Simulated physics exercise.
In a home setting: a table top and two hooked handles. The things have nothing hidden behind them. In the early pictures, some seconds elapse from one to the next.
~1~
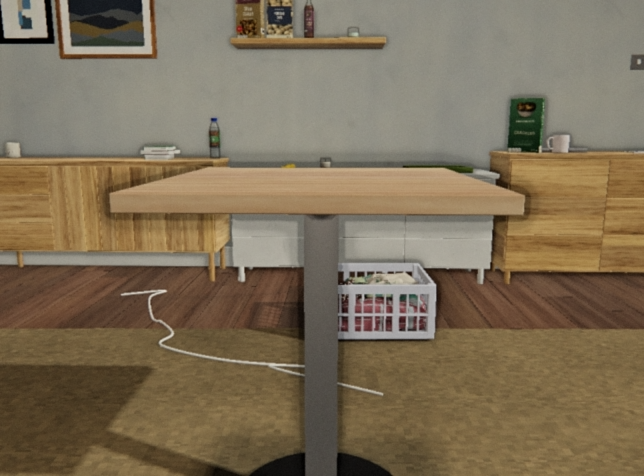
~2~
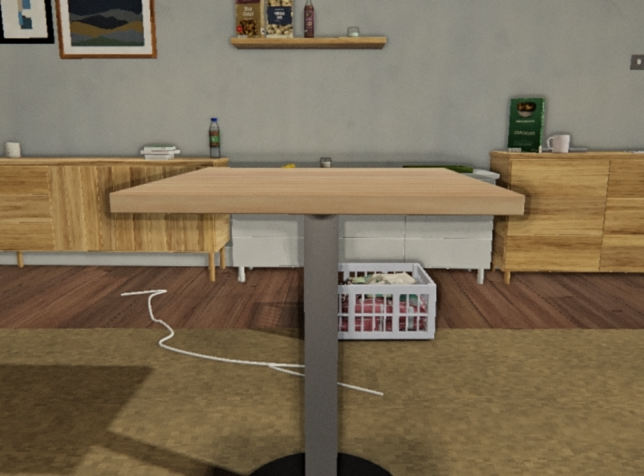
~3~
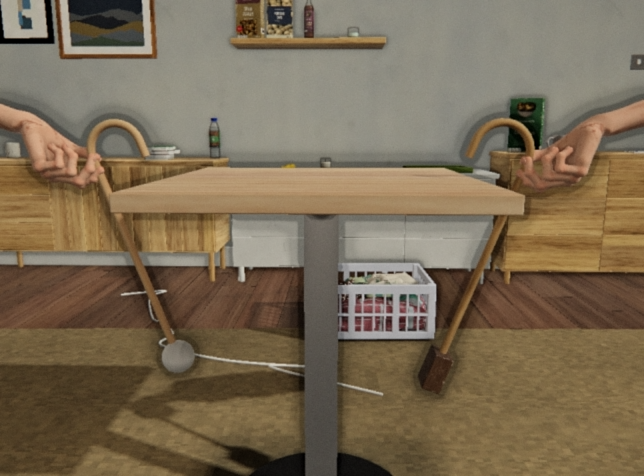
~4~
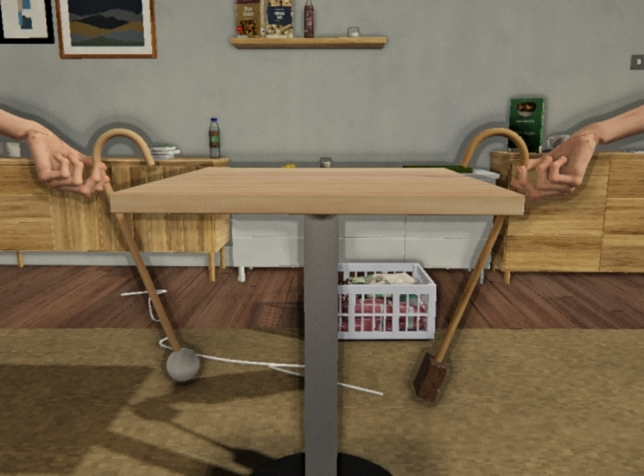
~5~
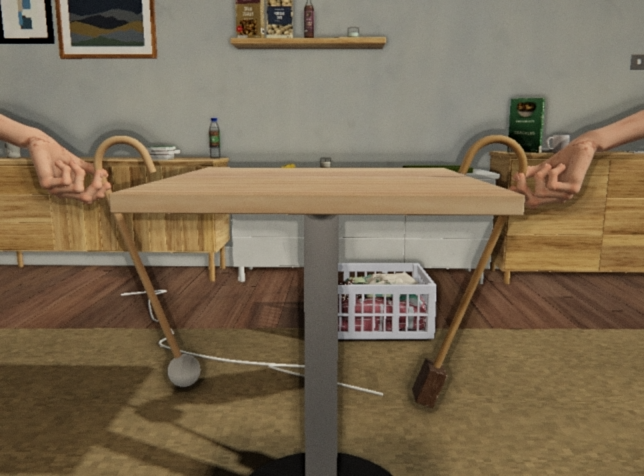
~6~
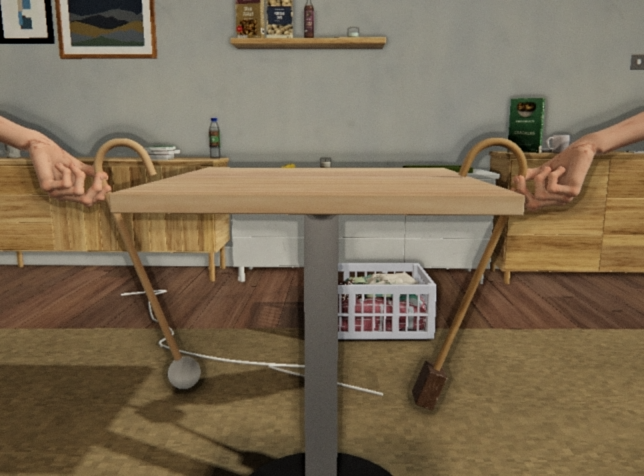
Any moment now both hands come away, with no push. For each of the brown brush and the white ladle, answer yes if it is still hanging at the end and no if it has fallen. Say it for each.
Brown brush: Yes; white ladle: No.
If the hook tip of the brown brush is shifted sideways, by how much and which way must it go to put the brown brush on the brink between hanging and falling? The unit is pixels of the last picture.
The switch comes after some 12 pixels of movement to the right.
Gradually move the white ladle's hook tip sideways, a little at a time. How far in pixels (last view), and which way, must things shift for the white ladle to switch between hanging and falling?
Shift: About 16 pixels right.
Then, 0.42 s later than the last frame, brown brush at rest near (454, 273); white ladle dropping near (137, 405).
When it is over, the brown brush remains in place, near (453, 273); the white ladle drops past the edge.
